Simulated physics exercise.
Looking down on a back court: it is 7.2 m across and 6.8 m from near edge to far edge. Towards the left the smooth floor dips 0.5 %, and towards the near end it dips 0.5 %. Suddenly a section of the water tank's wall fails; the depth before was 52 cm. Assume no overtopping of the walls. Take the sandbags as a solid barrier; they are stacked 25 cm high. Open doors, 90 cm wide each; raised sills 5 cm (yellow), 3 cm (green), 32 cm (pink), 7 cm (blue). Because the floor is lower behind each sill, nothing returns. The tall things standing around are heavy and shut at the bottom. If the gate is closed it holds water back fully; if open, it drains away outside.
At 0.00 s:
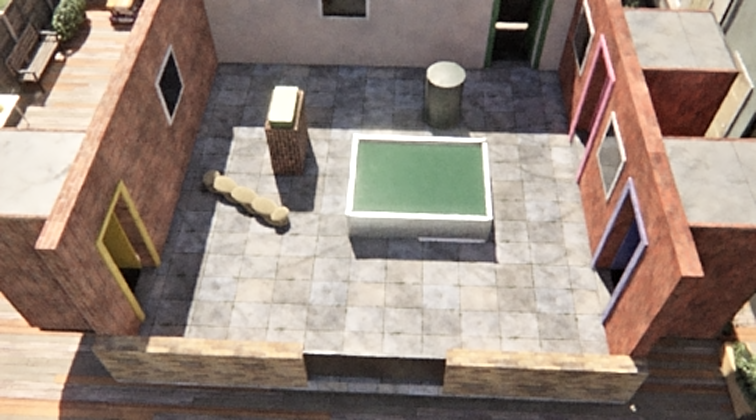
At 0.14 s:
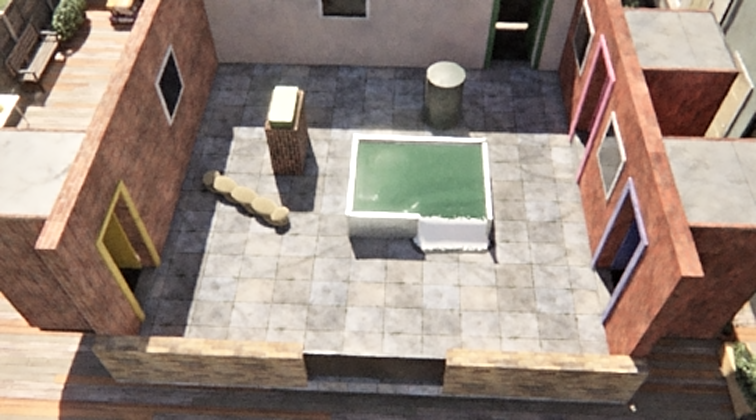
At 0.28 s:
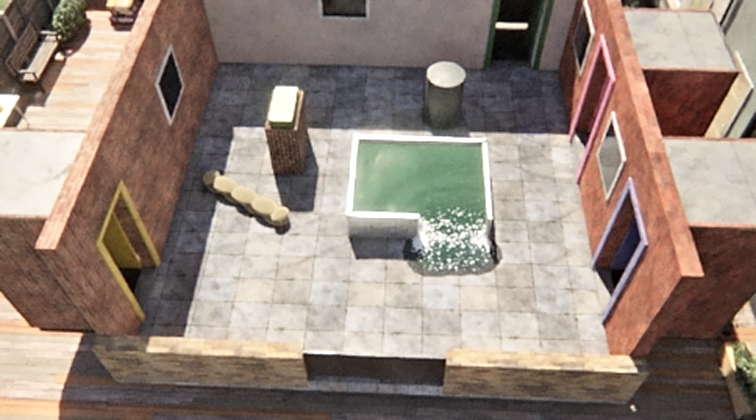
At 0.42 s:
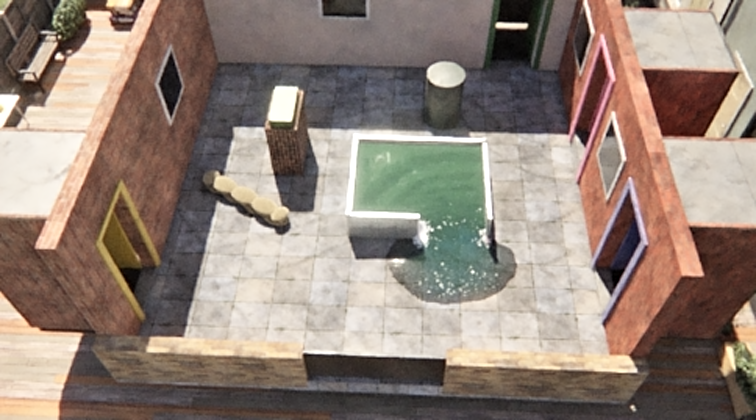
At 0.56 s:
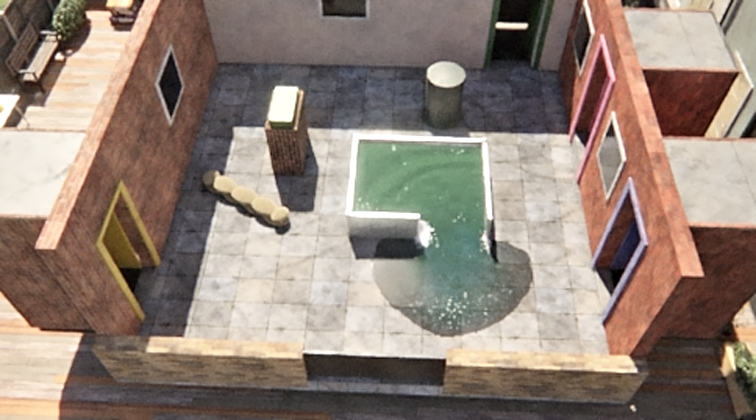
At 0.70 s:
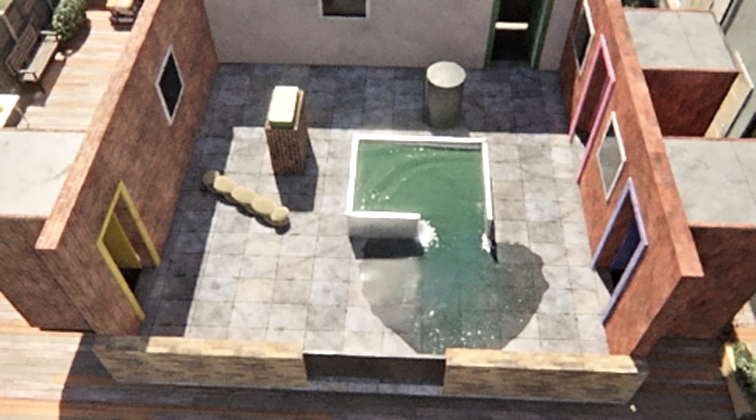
In a walled back court, part of the near side of a water tank gave way at the right, and green water gushed out and spread across the paved floor toward the low front wall.
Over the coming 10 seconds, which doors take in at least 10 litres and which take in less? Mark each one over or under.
Yellow door - over; green door - over; pink door - under; blue door - over.
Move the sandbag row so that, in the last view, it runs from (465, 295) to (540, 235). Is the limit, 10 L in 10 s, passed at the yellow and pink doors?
Yellow exceeded, pink within the limit.
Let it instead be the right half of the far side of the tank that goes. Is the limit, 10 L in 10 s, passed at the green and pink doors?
Green beyond, pink short.
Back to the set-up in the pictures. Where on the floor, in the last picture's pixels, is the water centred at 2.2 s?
At roughly (442, 254).
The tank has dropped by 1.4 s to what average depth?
Roughly 36 centimetres.
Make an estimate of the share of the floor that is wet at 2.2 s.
Around 20 per cent.
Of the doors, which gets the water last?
That would be the green door, last of all.
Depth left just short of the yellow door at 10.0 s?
The depth there is around 10.0 cm.
After 1.4 s water covers 15 % of the floor and is deepest (30 cm) near (473, 242); yellow door not reached, green door not reached, pink door not reached, blue door not reached.
After 2.2 s water covers 20 % of the floor and is deepest (39 cm) near (590, 377); yellow door not reached, green door not reached, pink door not reached, blue door 8 cm at the sill, 0 L in.
After 3.5 s water covers 35 % of the floor and is deepest (23 cm) near (504, 373); yellow door 5 cm at the sill, 0 L in, green door not reached, pink door not reached, blue door 11 cm at the sill, 13 L in.
After 6.0 s water covers 60 % of the floor and is deepest (13 cm) near (132, 358); yellow door 11 cm at the sill, 38 L in, green door 1 cm at the sill, 0 L in, pink door 3 cm at the sill, 0 L in, blue door 11 cm at the sill, 35 L in.
After 10.0 s water covers 75 % of the floor and is deepest (10 cm) near (156, 277); yellow door 10 cm at the sill, 80 L in, green door 5 cm at the sill, 36 L in, pink door 2 cm at the sill, 0 L in, blue door 6 cm at the sill, 45 L in.
